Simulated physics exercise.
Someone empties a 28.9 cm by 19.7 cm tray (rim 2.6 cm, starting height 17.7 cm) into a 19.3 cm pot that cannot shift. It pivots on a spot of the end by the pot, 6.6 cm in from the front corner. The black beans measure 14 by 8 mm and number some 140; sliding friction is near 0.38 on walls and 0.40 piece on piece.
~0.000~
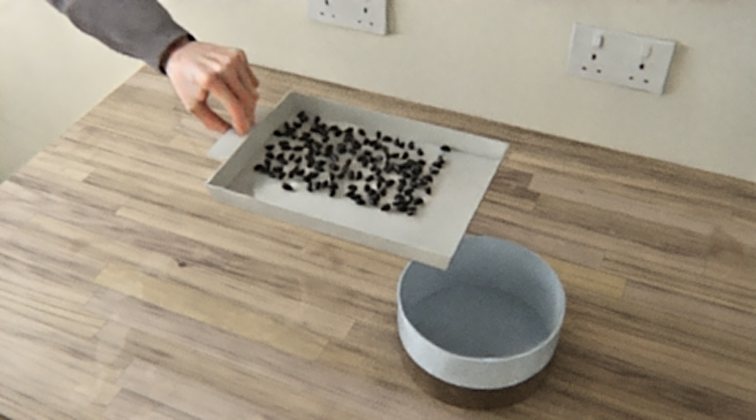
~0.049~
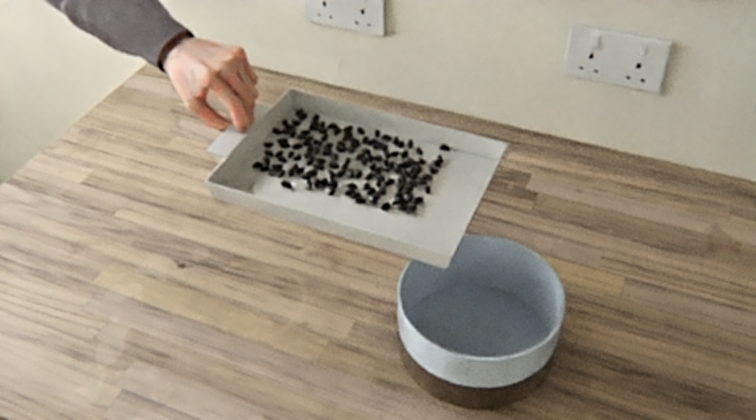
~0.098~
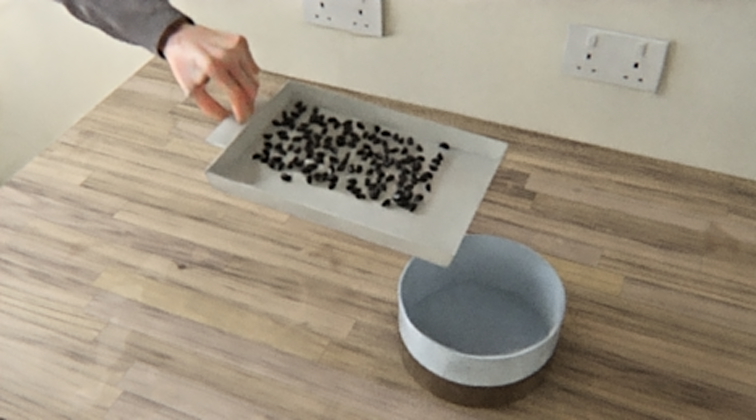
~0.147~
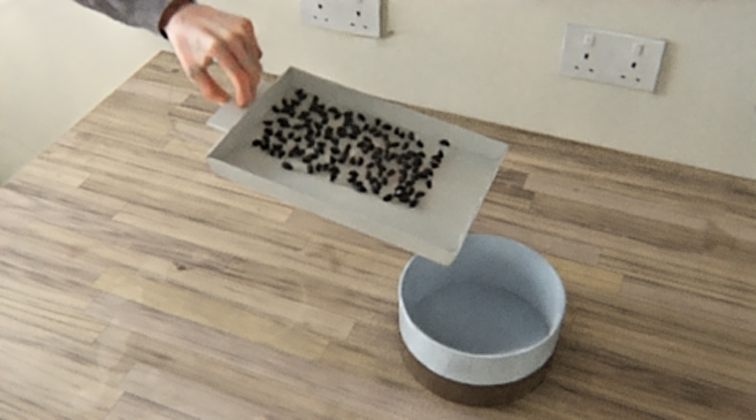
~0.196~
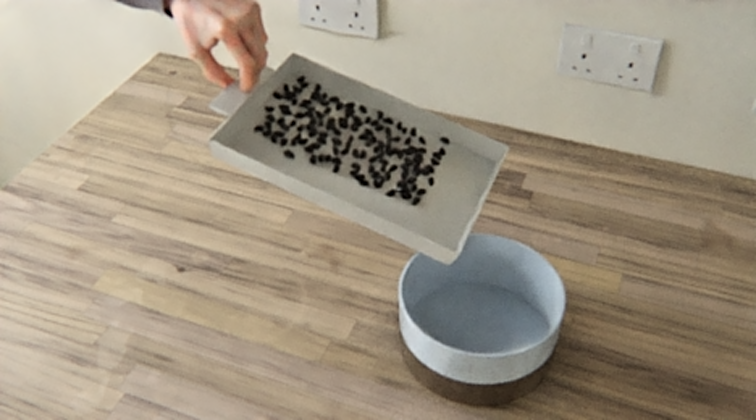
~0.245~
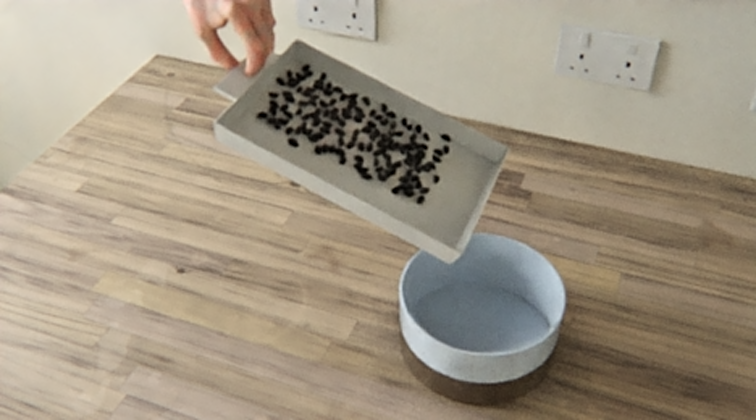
The clip shows a hand at the left raising the handle end of a pale tray scattered with small black beans, tilting it down to the right beside a blue-and-brown pot on a wooden surface, while the beans stay nearly in place.
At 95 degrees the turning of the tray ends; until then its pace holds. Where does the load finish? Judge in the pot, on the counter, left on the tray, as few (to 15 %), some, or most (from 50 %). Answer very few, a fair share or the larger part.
In the pot: A fair share; on the counter: The larger part; left on the tray: Very few.
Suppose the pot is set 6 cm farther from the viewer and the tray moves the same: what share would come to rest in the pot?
It would be near 90 per cent.
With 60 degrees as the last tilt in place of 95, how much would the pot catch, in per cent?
It would be near 15 per cent.
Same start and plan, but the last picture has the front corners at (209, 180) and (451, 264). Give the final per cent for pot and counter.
Pot 60, counter 35.
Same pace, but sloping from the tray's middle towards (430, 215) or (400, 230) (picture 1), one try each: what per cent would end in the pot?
About 90 and 95 per cent.
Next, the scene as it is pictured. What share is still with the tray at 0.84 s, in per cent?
About 65 per cent.
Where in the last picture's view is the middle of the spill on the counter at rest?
Near (548, 268).
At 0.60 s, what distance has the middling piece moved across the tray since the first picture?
Roughly 12 cm.
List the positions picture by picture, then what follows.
The first picture shows tray tilt 0 degrees, front corners at (211, 183) and (448, 252); middle of the pieces at (348, 162); pot at (481, 293).
The second picture shows tray tilt 1 degrees, front corners at (211, 180) and (448, 251); middle of the pieces at (347, 161).
The third picture shows tray tilt 4 degrees, front corners at (211, 170) and (451, 250), lowest corner right back; middle of the pieces at (348, 155).
The fourth picture shows tray tilt 9 degrees, front corners at (212, 155) and (453, 249), lowest corner right back; middle of the pieces at (349, 147).
The fifth picture shows tray tilt 14 degrees, front corners at (215, 138) and (456, 249), lowest corner right back; middle of the pieces at (351, 139).
The sixth picture shows tray tilt 19 degrees, front corners at (221, 122) and (459, 248), lowest corner right back; middle of the pieces at (357, 132); pot at (482, 289). Its pace works out near 105 degrees a second.
After 0.60 s, tilt 55 degrees; the tray holds 100 %, the pot 0 %.
Then, at 0.84 s, tilt 80 degrees; the tray holds 65 %, the pot 5 %.
After 1.19 s, tilt 95 degrees; the tray holds 20 %, the pot 25 %.
By 2.7 s all is still; pot 40 %, counter 60 %, tray 0 %.
